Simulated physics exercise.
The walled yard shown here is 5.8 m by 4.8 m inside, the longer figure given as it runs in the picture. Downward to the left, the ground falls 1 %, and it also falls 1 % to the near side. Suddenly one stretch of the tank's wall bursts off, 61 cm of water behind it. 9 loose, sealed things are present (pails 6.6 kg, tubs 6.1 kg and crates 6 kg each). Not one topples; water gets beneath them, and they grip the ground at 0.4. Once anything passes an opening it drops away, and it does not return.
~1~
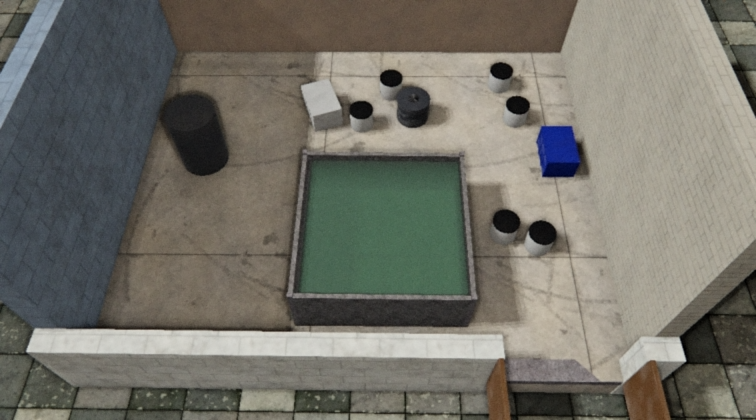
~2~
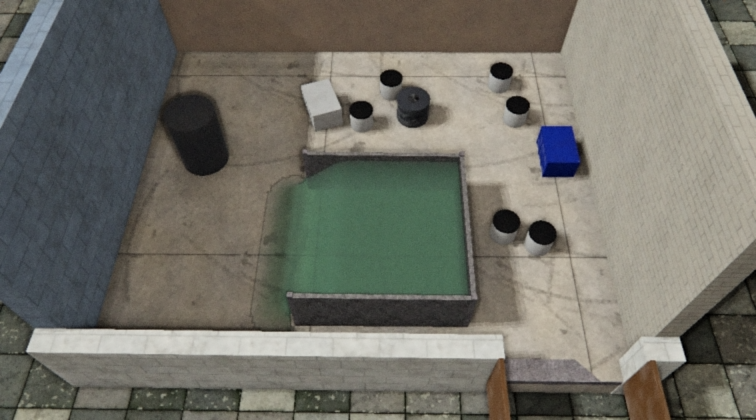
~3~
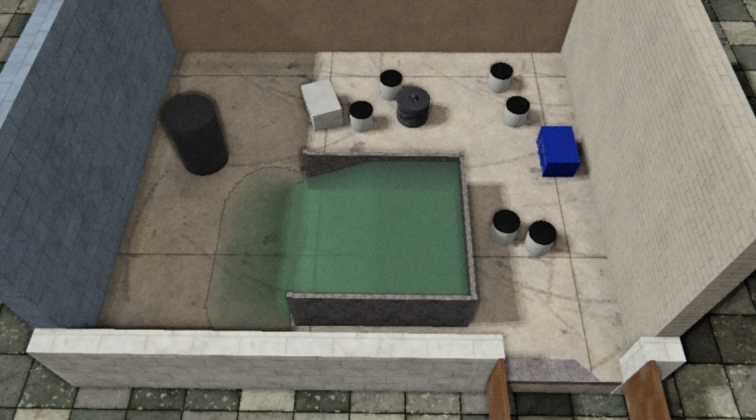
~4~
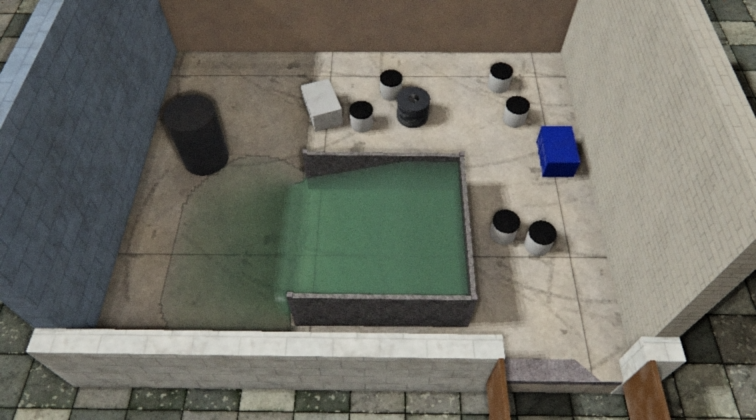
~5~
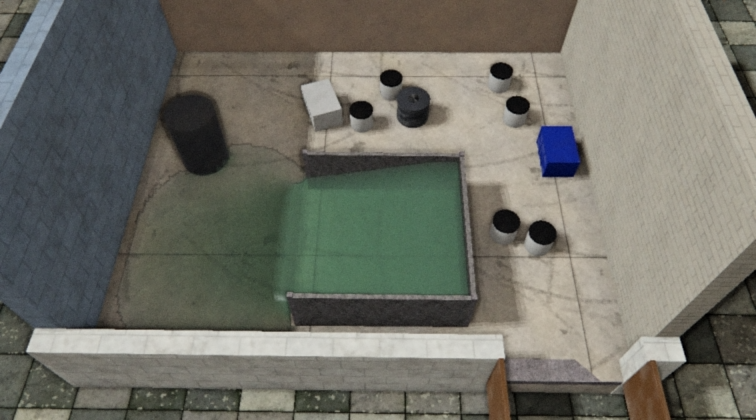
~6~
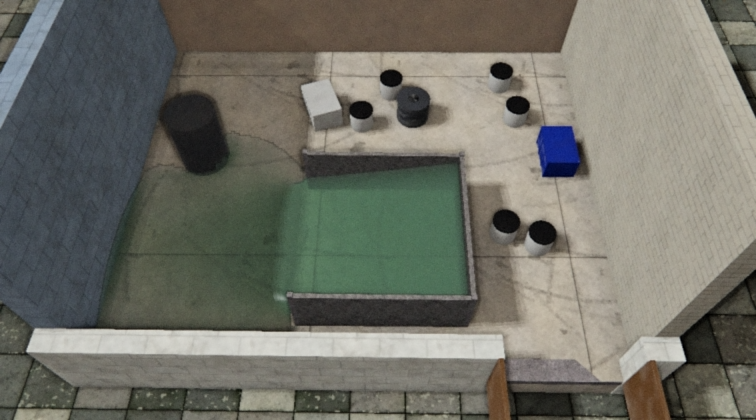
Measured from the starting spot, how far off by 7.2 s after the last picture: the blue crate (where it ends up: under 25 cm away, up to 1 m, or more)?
As for the blue crate, it ends up somewhat displaced.
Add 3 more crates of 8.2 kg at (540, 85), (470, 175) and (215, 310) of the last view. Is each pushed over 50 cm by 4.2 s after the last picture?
Spot by spot, in turn: Falls short, falls short, exceeds it.
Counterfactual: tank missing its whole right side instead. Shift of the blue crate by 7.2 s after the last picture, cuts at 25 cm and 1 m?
Under that change, the blue crate covers a big distance.
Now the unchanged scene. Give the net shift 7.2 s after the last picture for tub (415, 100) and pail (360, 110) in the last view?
In turn: 140 cm, 50 cm.
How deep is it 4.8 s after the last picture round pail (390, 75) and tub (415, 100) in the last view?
I'd estimate 3 cm for the first and 2 cm for the second.
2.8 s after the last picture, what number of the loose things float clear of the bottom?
Total: 0.
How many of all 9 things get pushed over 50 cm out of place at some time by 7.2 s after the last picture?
That comes to 6.
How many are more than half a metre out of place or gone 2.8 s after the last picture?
By that point, 0.
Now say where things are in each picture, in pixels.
The first frame shows the blue crate at (561, 144), on the bottom; 3.3 m2 under water; 0 of 9 have shifted.
The second frame shows the blue crate at (561, 144) rests on the ground; 4.3 m2 under water; 0 of 9 have shifted.
The third frame shows the blue crate at (561, 144) rests on the ground; 5.5 m2 under water; 0 of 9 have shifted.
The fourth frame shows the blue crate at (561, 144) rests on the ground; 7.0 m2 under water; 0 of 9 have shifted.
The fifth frame shows the blue crate at (561, 144), on the bottom; water covers 8.4 m2; 0 of 9 have shifted.
The sixth frame shows the blue crate at (561, 144), on the bottom; 9.1 m2 under water; 0 of 9 have shifted.
Then, 0.9 s after the last picture the blue crate is near (561, 144), 0.0 m from its start, aground; 0 of 9 are out; 0 afloat.
Then, 2.8 s after the last picture the blue crate is near (561, 144), 0.0 m from its start, aground; 0 of 9 are out; 0 afloat.
Then, 4.8 s after the last picture the blue crate is near (561, 144), 0.0 m from its start, aground; 0 of 9 are out; 1 afloat.
Then, 7.2 s after the last picture the blue crate is near (525, 158), 0.6 m from its start, afloat; 0 of 9 are out; 3 afloat.
